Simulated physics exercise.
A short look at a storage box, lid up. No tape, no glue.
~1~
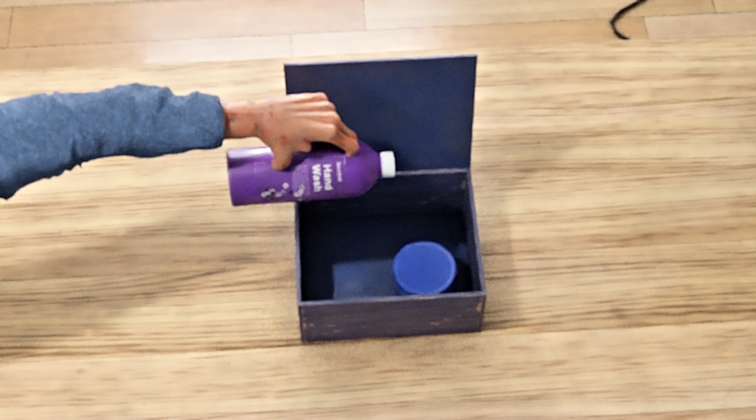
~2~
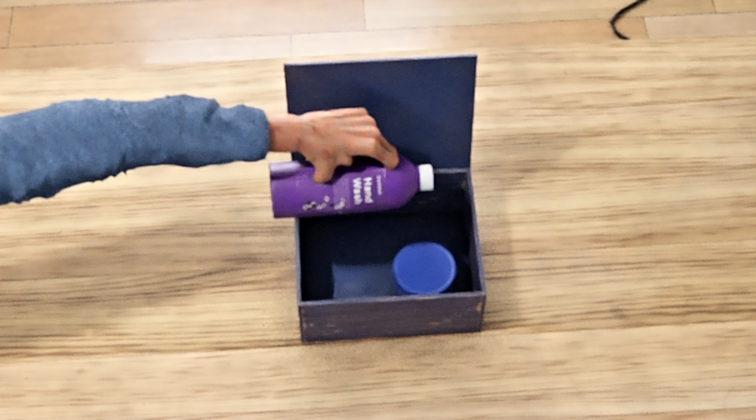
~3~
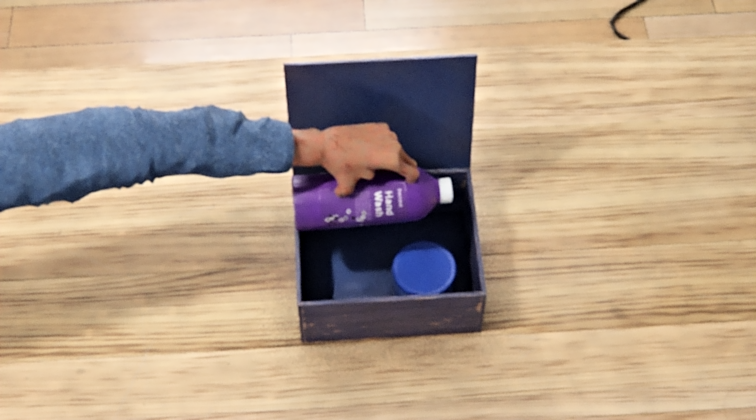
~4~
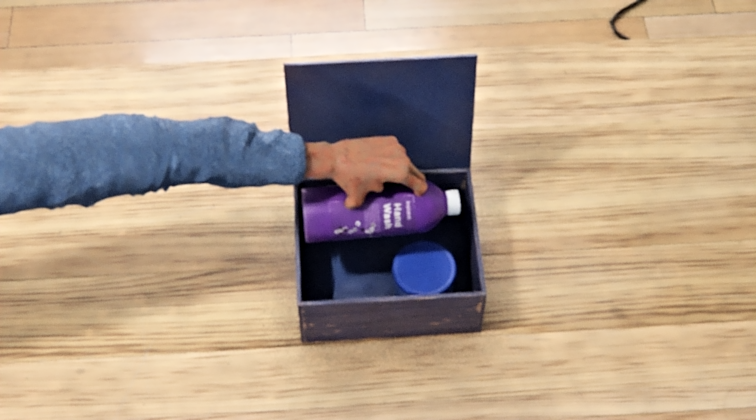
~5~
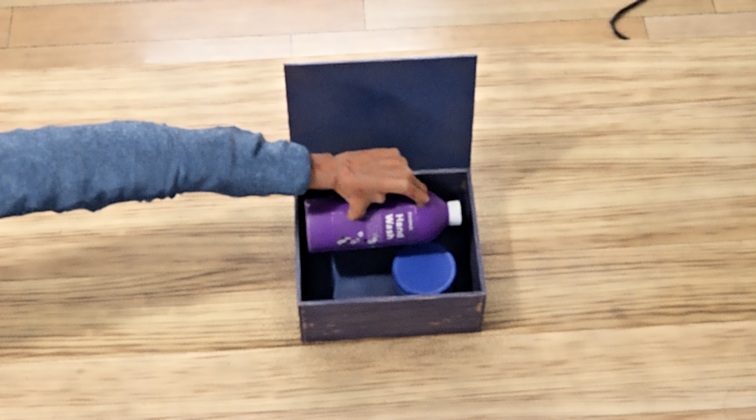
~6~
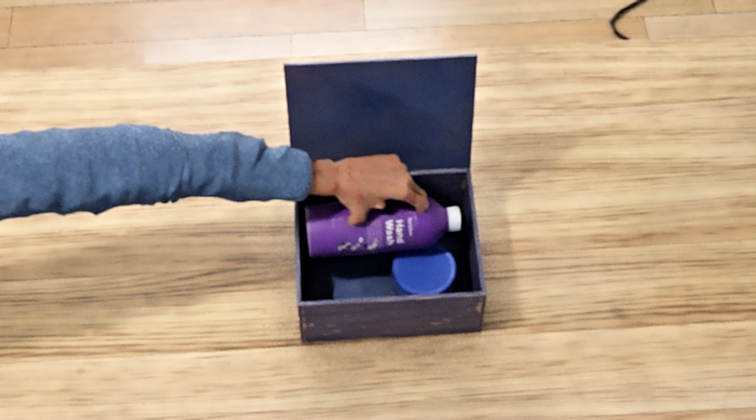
A hand in a blue sleeve lowering a purple hand wash bottle rightward into an open dark box beside a blue tub.
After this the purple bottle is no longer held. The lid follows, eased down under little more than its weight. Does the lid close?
In the end the lid shuts flat.
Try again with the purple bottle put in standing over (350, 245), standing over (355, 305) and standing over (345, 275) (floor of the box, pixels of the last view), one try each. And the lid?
First try: It stays ajar; second try: It is held up; third try: It will not close.
Then, 0.40 s on from there, purple bottle shifted about its own width near (392, 228).
Then, 1.40 s on from there, lid 73° above the rim; purple bottle shifted about its own width near (389, 226).
Then, 1.80 s on from there, lid 37° above the rim; purple bottle shifted about its own width near (389, 227).
Then, 2.00 s on from there, lid 13° above the rim; purple bottle shifted about its own width near (389, 227).
In the end, lid shut; moved from the start, purple bottle; blue tub unmoved. At the end, from the last picture's camera, purple bottle near (389, 227).
